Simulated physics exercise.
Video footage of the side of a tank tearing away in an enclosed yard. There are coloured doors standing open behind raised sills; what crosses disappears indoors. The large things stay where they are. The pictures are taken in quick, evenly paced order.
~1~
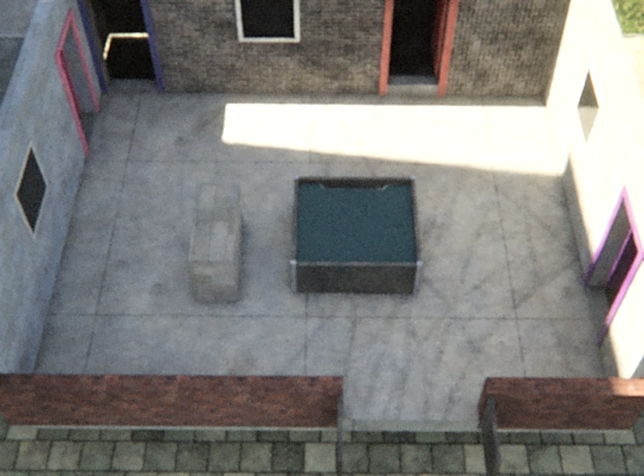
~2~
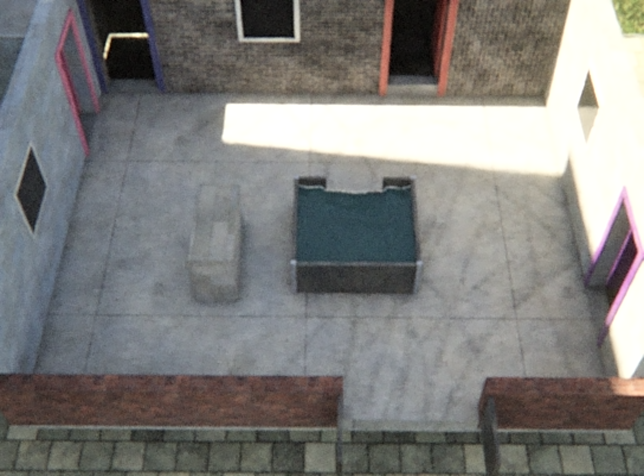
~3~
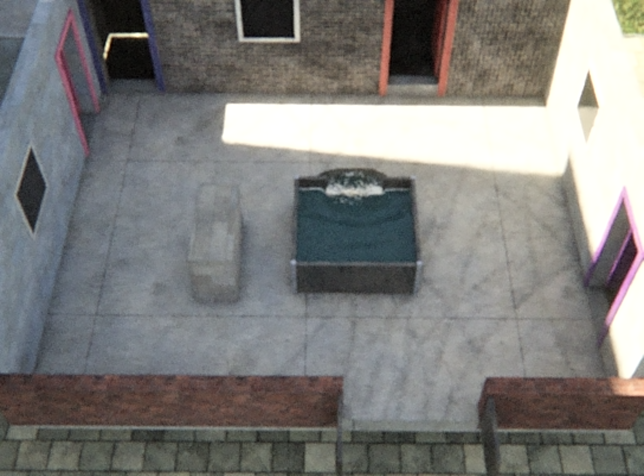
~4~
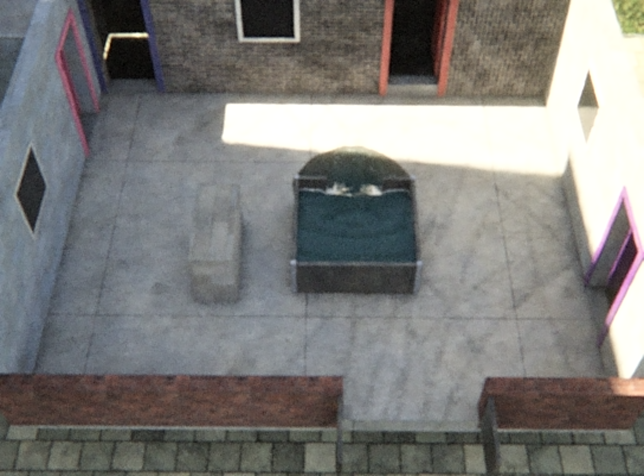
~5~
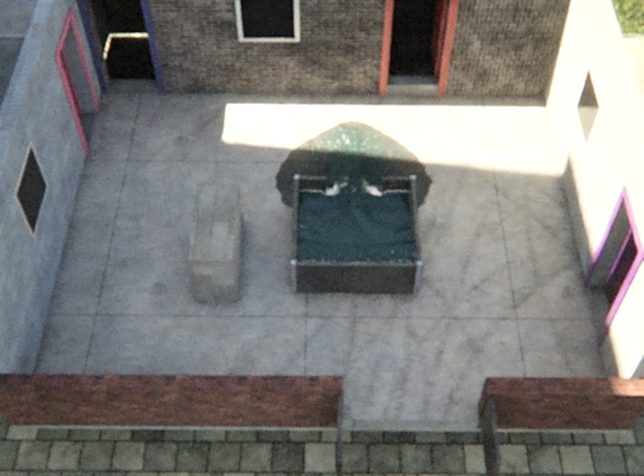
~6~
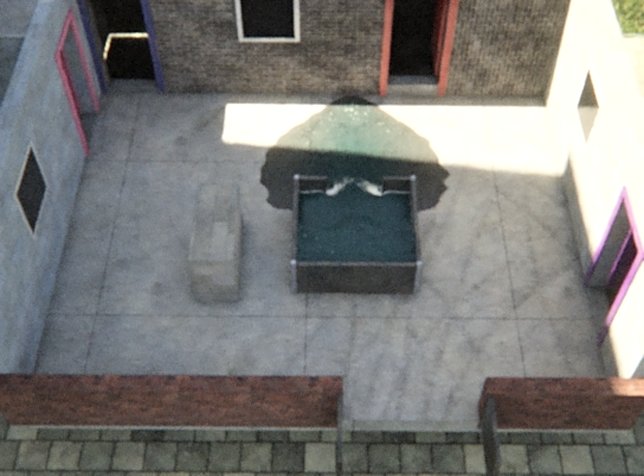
Water bursting through a gap in the far side of an open tank and fanning out across a walled concrete yard.
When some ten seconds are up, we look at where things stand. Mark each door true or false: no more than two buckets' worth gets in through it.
Red door: True, blue door: True, purple door: True, pink door: False.
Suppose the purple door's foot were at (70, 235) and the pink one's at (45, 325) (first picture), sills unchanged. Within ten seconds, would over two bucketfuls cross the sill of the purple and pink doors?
Purple is not flooded, pink is not flooded.
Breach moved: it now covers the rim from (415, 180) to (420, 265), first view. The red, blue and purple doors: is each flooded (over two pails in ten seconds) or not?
Door by door, the red door misses the threshold, then the blue door misses the threshold, then the purple door crosses the threshold.
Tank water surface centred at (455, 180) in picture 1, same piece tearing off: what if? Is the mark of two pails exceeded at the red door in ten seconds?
Red exceeds the threshold.
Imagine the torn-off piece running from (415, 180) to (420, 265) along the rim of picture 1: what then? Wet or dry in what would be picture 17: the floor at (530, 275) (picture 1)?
At that place: Awash.
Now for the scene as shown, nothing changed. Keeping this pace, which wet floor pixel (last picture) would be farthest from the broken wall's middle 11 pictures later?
About (133, 94).
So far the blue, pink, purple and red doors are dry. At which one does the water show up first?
Looks like the one in red.
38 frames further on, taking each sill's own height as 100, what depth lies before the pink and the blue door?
Some 280 percent, then some 70 percent.
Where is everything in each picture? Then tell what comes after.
In the first frame, still water in the open tank at (355, 223).
In the second frame, the front is at a hidden place, out from the gap on the open tank's far side.
In the third frame, water pours out on the open tank's far side and has run to (323, 177).
In the fourth frame, water pours out on the open tank's far side and has run to (341, 151).
In the fifth frame, the front is at (359, 125), out from the gap on the open tank's far side.
In the sixth frame, the front is at (344, 101), out from the gap on the open tank's far side.
A moment on, water covers 20 % of the floor; the red door wet at the sill, nothing in, the blue door not reached, the purple door not reached, the pink door not reached.
Next, water covers 25 % of the floor; the red door wet at the sill, nothing in, the blue door wet at the sill, nothing in, the purple door not reached, the pink door not reached.
Then, water covers 35 % of the floor; the red door wet at the sill, nothing in, the blue door wet at the sill, nothing in, the purple door not reached, the pink door under two buckets in.
Later, water covers 60 % of the floor; the red door wet at the sill, nothing in, the blue door under two buckets in, the purple door wet at the sill, nothing in, the pink door over two buckets in.
In the end, water covers 85 % of the floor; the red door wet at the sill, nothing in, the blue door under two buckets in, the purple door wet at the sill, nothing in, the pink door far over two buckets in.
